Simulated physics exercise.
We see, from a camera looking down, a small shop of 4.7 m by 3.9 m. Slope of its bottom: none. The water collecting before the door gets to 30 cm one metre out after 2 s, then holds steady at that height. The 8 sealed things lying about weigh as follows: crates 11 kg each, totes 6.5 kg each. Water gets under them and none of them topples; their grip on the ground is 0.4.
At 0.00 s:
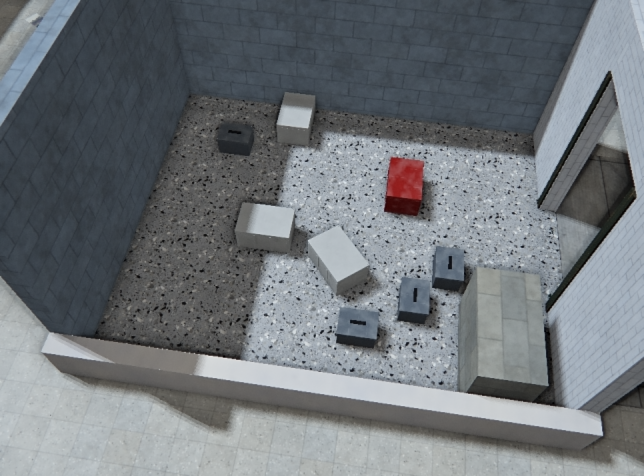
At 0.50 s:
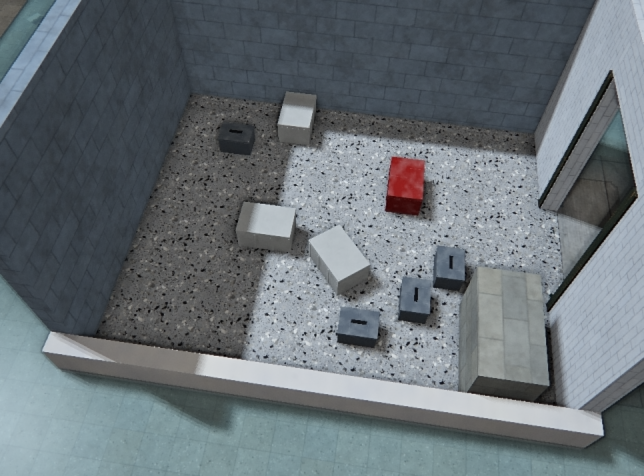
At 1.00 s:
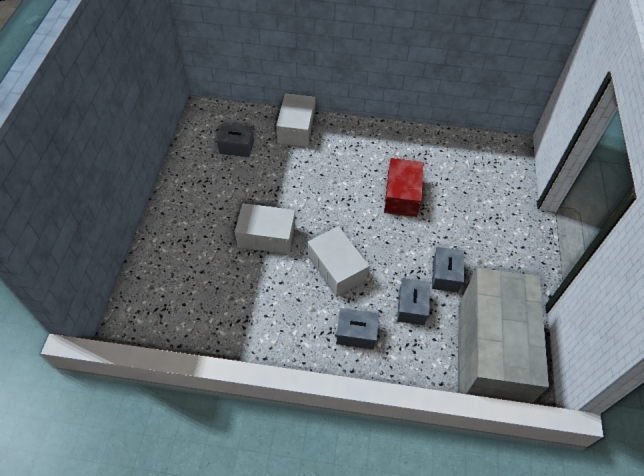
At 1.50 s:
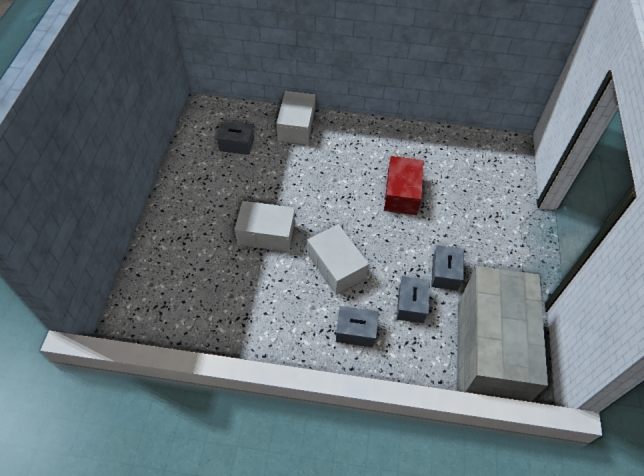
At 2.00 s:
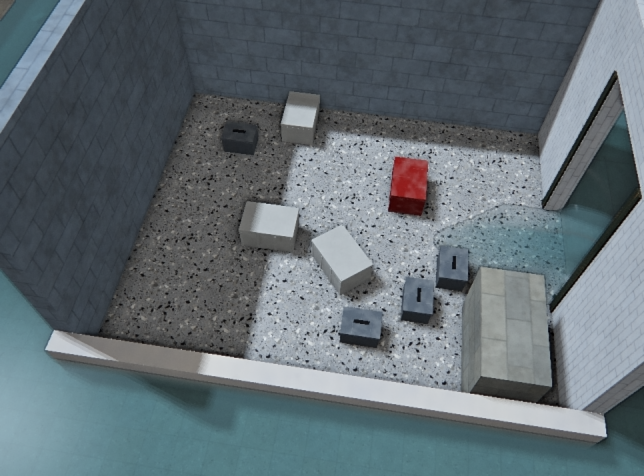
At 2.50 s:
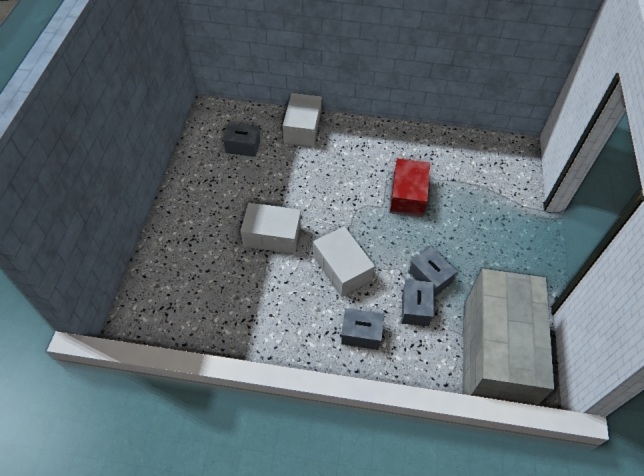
At first, a red crate, pale boxes and small dark grey ones sit on a dry speckled floor inside a walled room. Bluish water covers the ground outside, then enters through the doorway on the right and spreads leftward past the red crate, and one dark box turns slightly.
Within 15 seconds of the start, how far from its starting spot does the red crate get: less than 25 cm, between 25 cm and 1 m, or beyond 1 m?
Long gone.
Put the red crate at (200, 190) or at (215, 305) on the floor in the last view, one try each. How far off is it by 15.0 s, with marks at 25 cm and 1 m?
From the first spot it would go a long distance, and from the second it would go a long distance.
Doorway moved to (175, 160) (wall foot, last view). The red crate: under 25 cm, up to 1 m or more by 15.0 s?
The red crate ends up a great distance away.
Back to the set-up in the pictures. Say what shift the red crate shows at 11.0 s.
About 300 cm by then.
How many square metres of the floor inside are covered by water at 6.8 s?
Wet: Near 17 m2.
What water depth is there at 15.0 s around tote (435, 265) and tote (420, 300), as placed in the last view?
Depths: Near 20 cm, then near 17 cm.
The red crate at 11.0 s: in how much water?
Around 20 cm.
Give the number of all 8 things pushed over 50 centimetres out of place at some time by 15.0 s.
8 in all.
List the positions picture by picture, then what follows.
In the first picture, the red crate at (406, 178), on the bottom; water covers 0.0 m2; 0 of 8 have shifted.
In the second picture, the red crate at (407, 177) rests on the ground; water covers 0.0 m2; 0 of 8 have shifted.
In the third picture, the red crate at (406, 179), on the bottom; water covers 0.0 m2; 0 of 8 have shifted.
In the fourth picture, the red crate at (406, 177) rests on the ground; 0.2 m2 under water; 0 of 8 have shifted.
In the fifth picture, the red crate at (410, 177), on the bottom; water covers 1.2 m2; 0 of 8 have shifted.
In the sixth picture, the red crate at (412, 179) rests on the ground; 3.0 m2 under water; 1 of 8 have shifted.
After 3.5 s the red crate is near (319, 151), 1.2 m from its start, aground; 1 afloat.
After 6.8 s the red crate is near (202, 173), 2.4 m from its start, afloat; 8 afloat.
After 11.0 s the red crate is near (170, 253), 2.8 m from its start, afloat; 8 afloat.
After 15.0 s the red crate is near (364, 342), 2.2 m from its start, afloat; 8 afloat.
